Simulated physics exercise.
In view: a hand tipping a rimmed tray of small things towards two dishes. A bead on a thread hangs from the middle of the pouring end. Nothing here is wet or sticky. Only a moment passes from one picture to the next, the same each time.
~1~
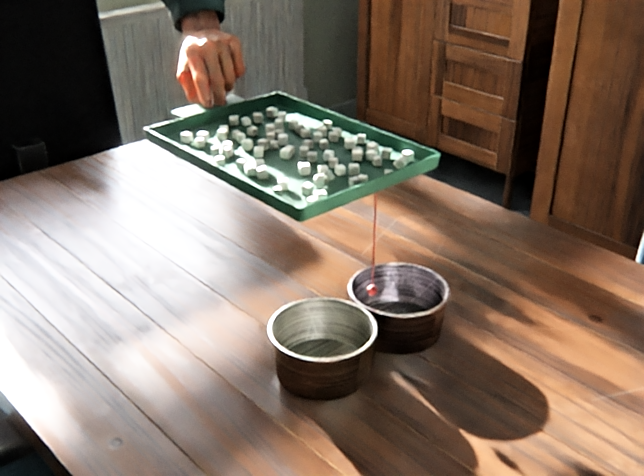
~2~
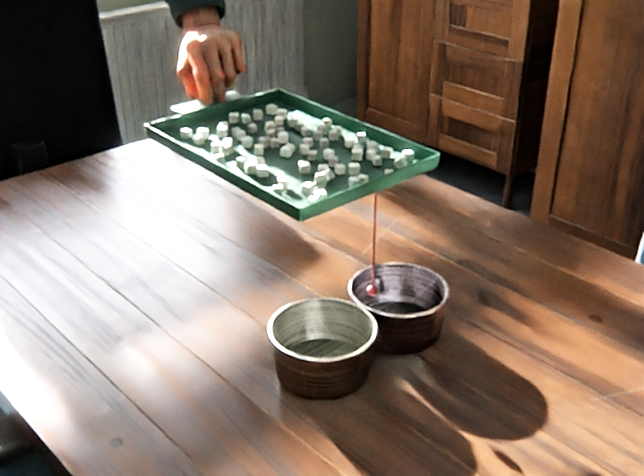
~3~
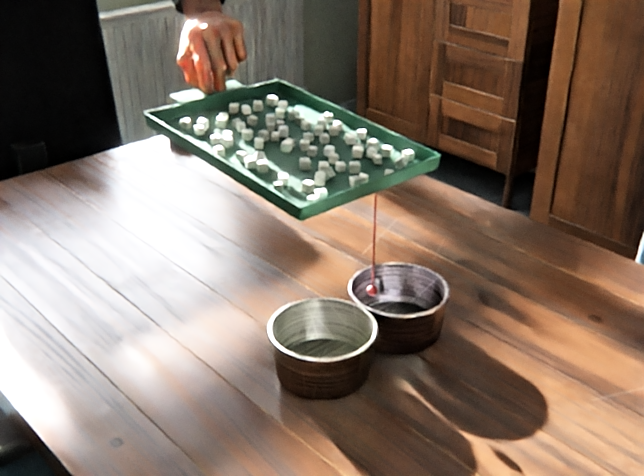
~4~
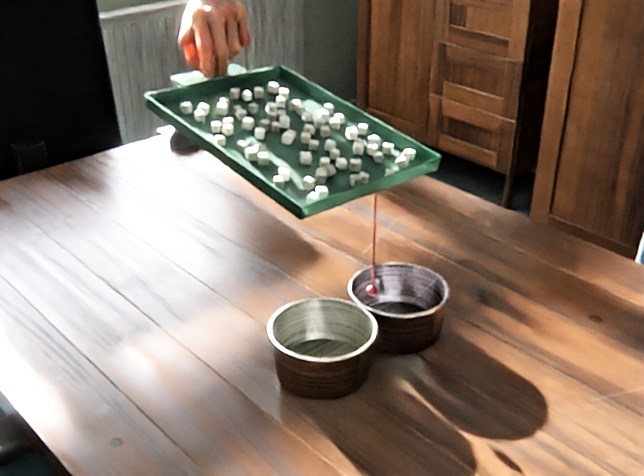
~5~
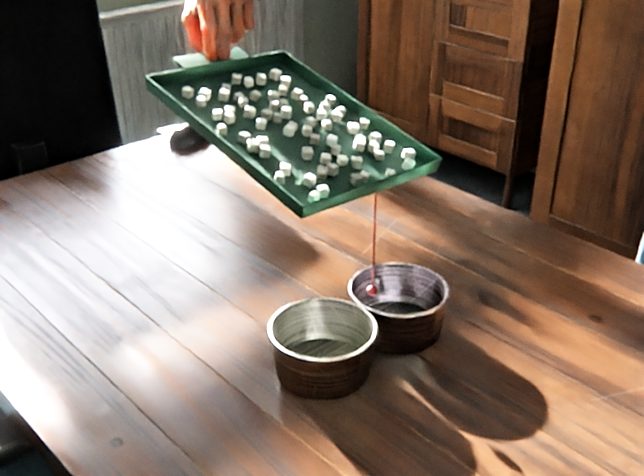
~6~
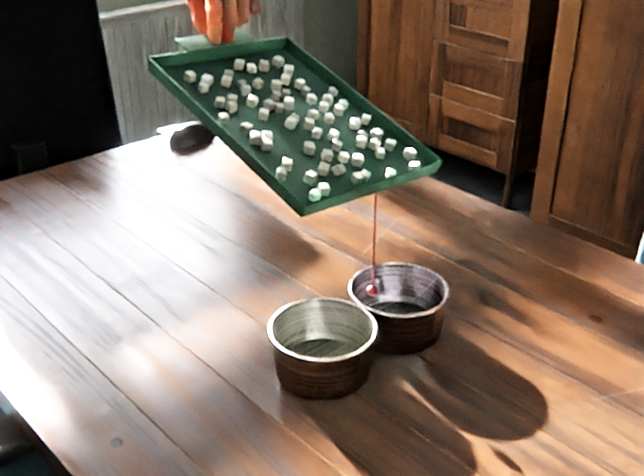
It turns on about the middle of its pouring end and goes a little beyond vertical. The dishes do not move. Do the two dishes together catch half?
They take only the smaller part between them.
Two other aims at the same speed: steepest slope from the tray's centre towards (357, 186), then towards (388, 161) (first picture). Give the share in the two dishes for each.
In turn 20 and 50 in a hundred.
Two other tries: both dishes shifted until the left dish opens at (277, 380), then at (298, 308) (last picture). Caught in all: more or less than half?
In turn: The smaller part; the smaller part.
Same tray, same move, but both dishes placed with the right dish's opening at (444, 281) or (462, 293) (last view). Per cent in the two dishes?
Roughly 60 per cent, and 90 per cent.
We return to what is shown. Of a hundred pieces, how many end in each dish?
For the left dish some 0 %, for the right dish some 20 %.
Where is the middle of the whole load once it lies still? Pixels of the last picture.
Around (457, 361).
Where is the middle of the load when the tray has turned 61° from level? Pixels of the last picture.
Close to (395, 161).
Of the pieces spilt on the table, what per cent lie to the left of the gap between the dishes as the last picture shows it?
Some 0 per cent.
Shortly afterwards, tray tipped steeply; all but a few on the tray; a little in the air.
Next, tray tipped right over; the bulk on the tray; only a few in the right dish; a little outside both.
Some moments later, tray tipped past a quarter turn; near a quarter in the right dish; the bulk outside both.
In the end, tray tipped past a quarter turn; none at all in the left dish; near a quarter in the right dish; the bulk outside both.
